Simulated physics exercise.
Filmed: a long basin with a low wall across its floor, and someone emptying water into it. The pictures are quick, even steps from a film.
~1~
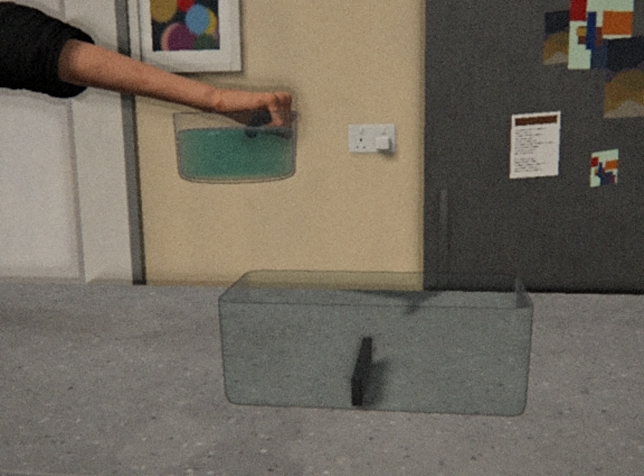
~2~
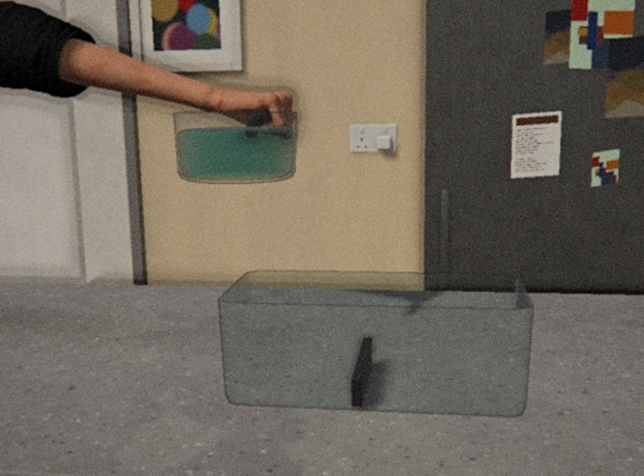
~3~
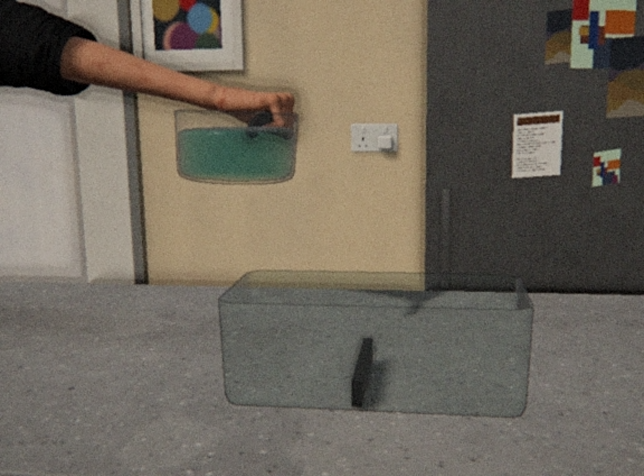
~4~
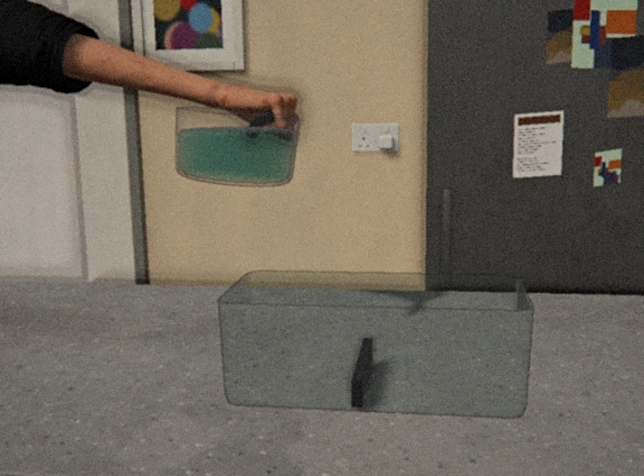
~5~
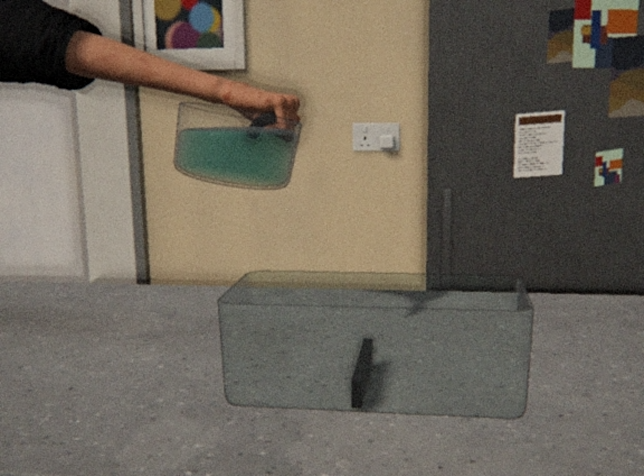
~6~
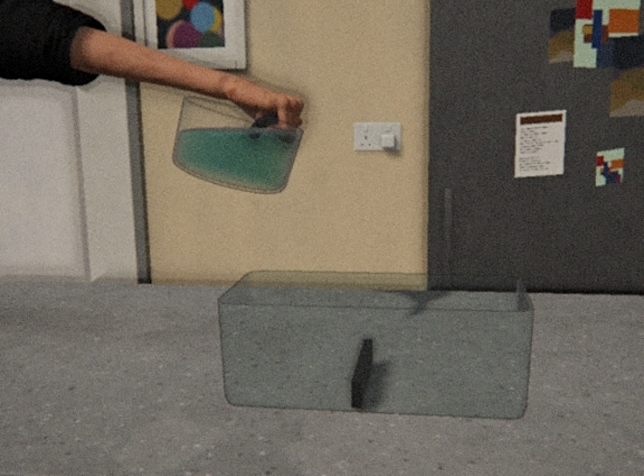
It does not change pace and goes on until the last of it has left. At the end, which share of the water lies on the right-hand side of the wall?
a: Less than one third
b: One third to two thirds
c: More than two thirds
Option b: One third to two thirds.
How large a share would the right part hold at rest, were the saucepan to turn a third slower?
It comes to some 50 in a hundred.
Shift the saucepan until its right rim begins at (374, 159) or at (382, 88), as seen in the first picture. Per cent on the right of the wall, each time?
The first start gives some 90 %, the second some 85 %.
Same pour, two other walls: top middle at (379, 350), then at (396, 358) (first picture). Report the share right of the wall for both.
The first position gives around 15 percent, the second around 10 percent.
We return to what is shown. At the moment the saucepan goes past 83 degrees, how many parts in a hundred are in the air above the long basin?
45 in a hundred.
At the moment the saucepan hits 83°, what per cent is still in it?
Some 45 per cent has not yet come out.
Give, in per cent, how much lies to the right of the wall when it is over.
It works out to around 45 percent.
A moment on, the saucepan is tipped on its side and 45 per cent is still to pour, 6 is left of the wall and 5 right of it.
Next, the saucepan is tipped right over and 5 per cent is still to pour, 44 is left of the wall and 40 right of it.
Then the saucepan is tipped right over and 0 per cent is still to pour, 55 is left of the wall and 43 right of it.
Later the saucepan is tipped right over and 0 per cent is still to pour, 53 is left of the wall and 45 right of it.
Finally, 53 per cent lies left of the wall, 45 right of it and 2 outside.
